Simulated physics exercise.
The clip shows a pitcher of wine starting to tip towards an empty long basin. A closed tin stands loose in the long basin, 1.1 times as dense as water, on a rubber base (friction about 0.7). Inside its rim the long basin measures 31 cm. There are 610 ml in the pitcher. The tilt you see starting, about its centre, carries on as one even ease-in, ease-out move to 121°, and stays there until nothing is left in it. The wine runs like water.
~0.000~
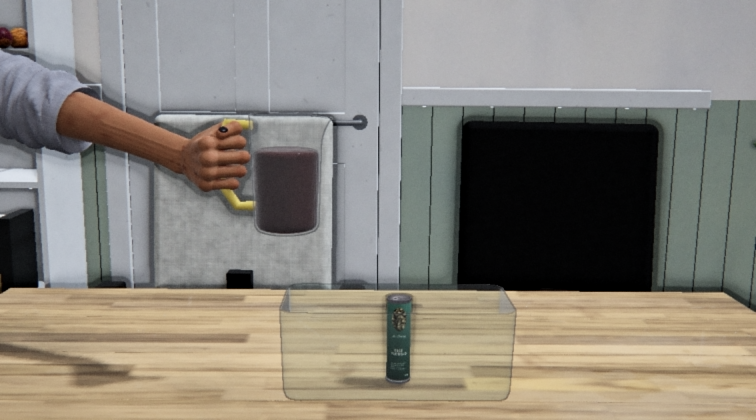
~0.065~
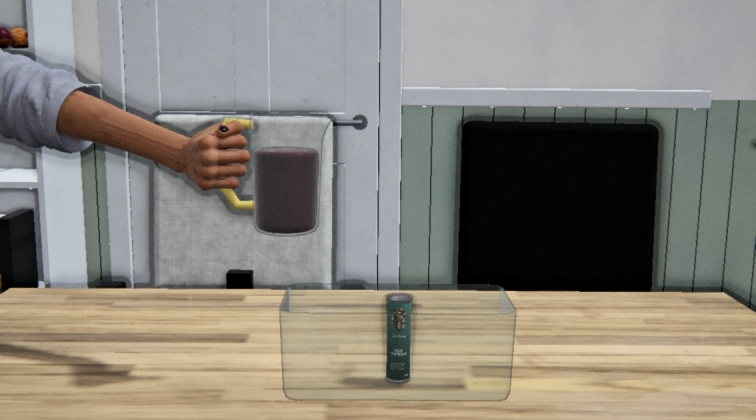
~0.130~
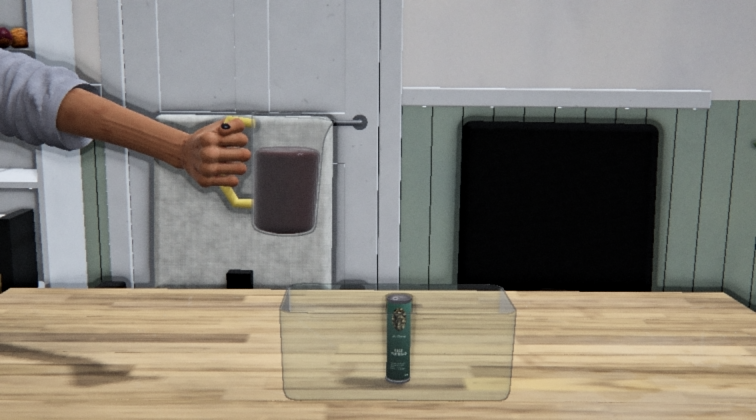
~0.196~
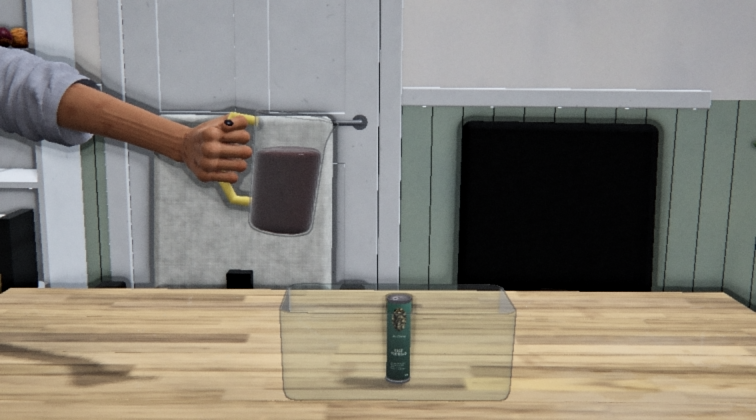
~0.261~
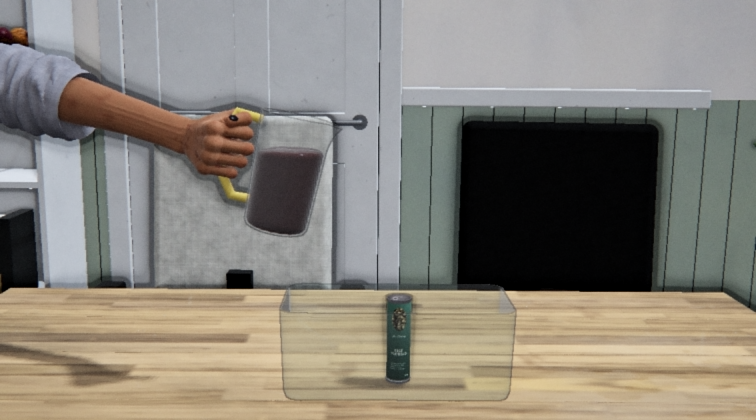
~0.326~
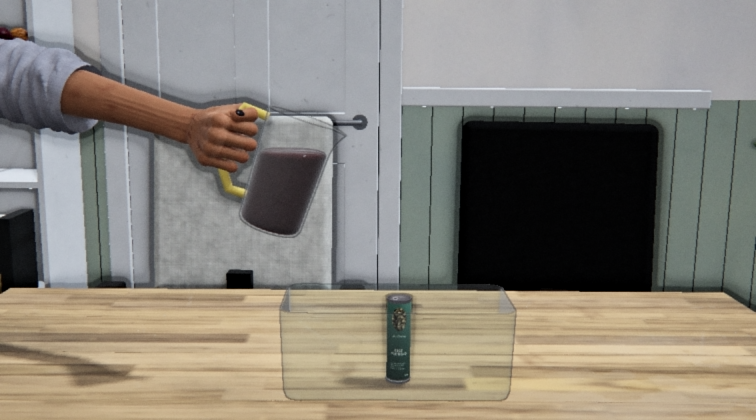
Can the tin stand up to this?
The tin topples.
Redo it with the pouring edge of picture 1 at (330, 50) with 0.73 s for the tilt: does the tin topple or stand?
Then it remains upright.
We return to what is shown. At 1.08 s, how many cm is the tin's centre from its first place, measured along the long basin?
About 0 cm.
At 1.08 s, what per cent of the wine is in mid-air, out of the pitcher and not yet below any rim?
Some 26 per cent.
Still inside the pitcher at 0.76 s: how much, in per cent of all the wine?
About 90 per cent.
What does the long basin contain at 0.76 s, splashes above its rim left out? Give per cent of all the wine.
Near 0 in a hundred.
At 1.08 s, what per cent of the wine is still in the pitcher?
Near 24 in a hundred.
By 0.76 s the tilt is 78° and 90 per cent is still to pour; the tin stands where it began.
By 1.08 s the tilt is 114° and 23 per cent is still to pour; the tin stands where it began.
By 1.42 s the tilt is 121° and 0 per cent is still to pour; the tin lies on its side.
By 1.78 s the tilt is 121° and 0 per cent is still to pour; the tin lies on its side.
At rest the tin lies on its side.
